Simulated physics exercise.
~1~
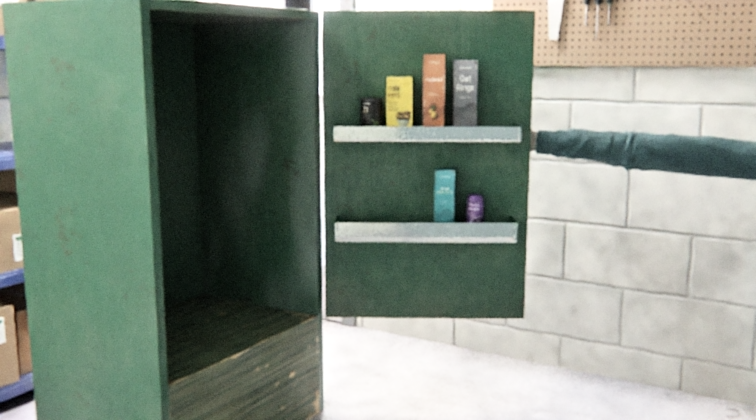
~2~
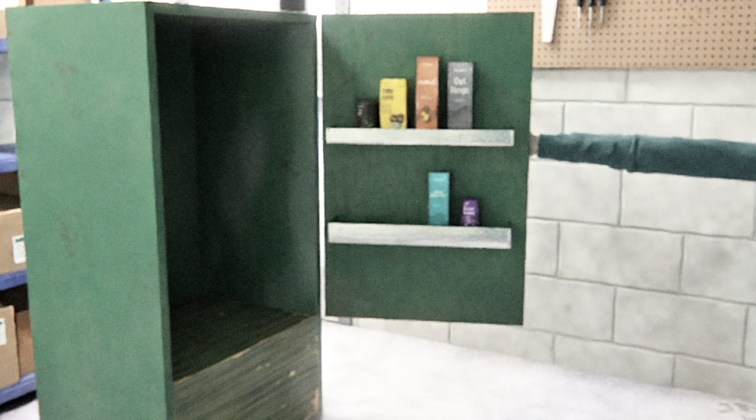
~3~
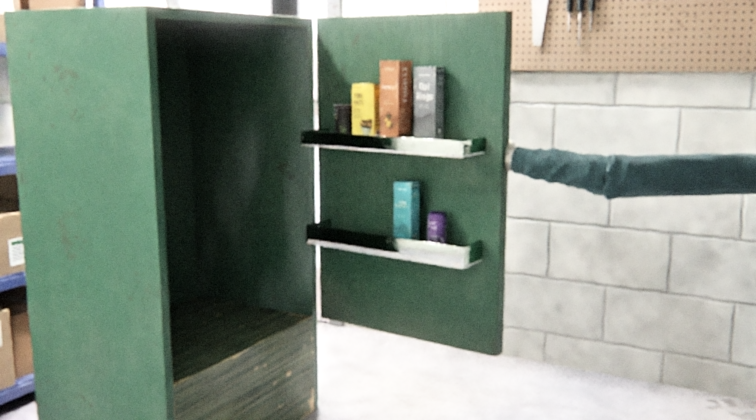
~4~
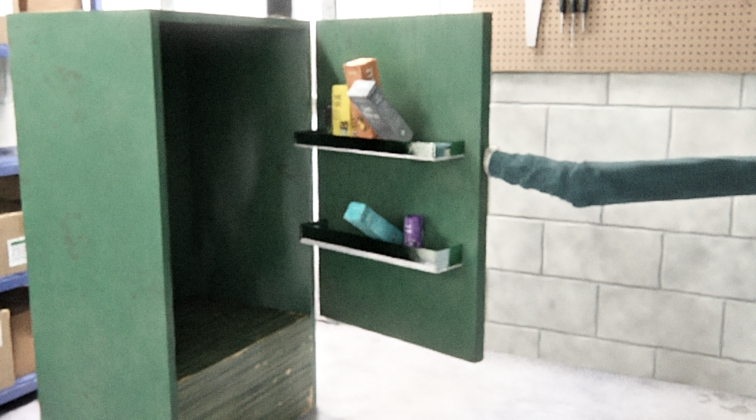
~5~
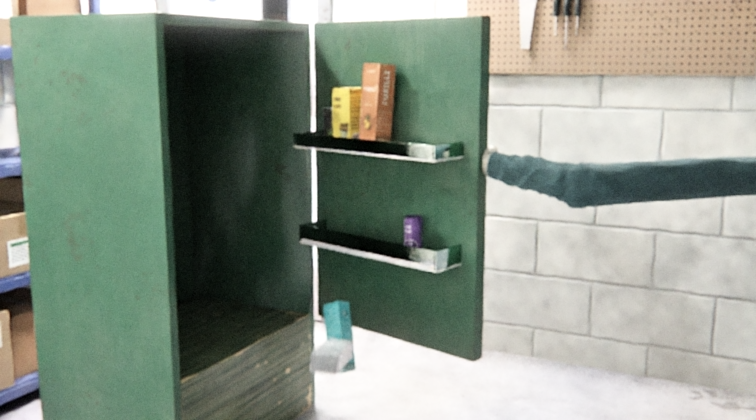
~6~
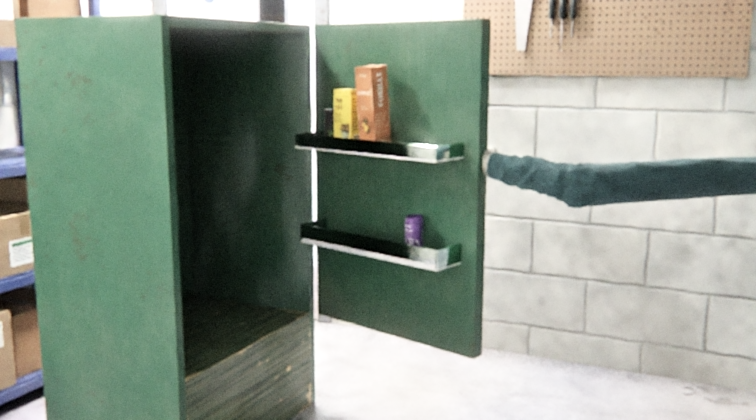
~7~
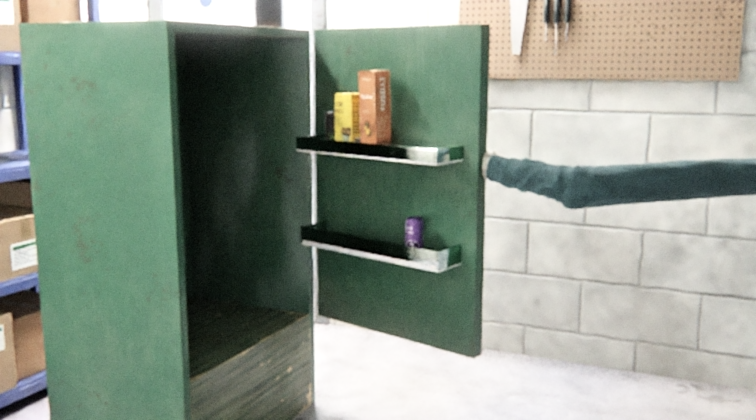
A green locker door swings partly shut and stops, and grey and turquoise cartons tumble out.
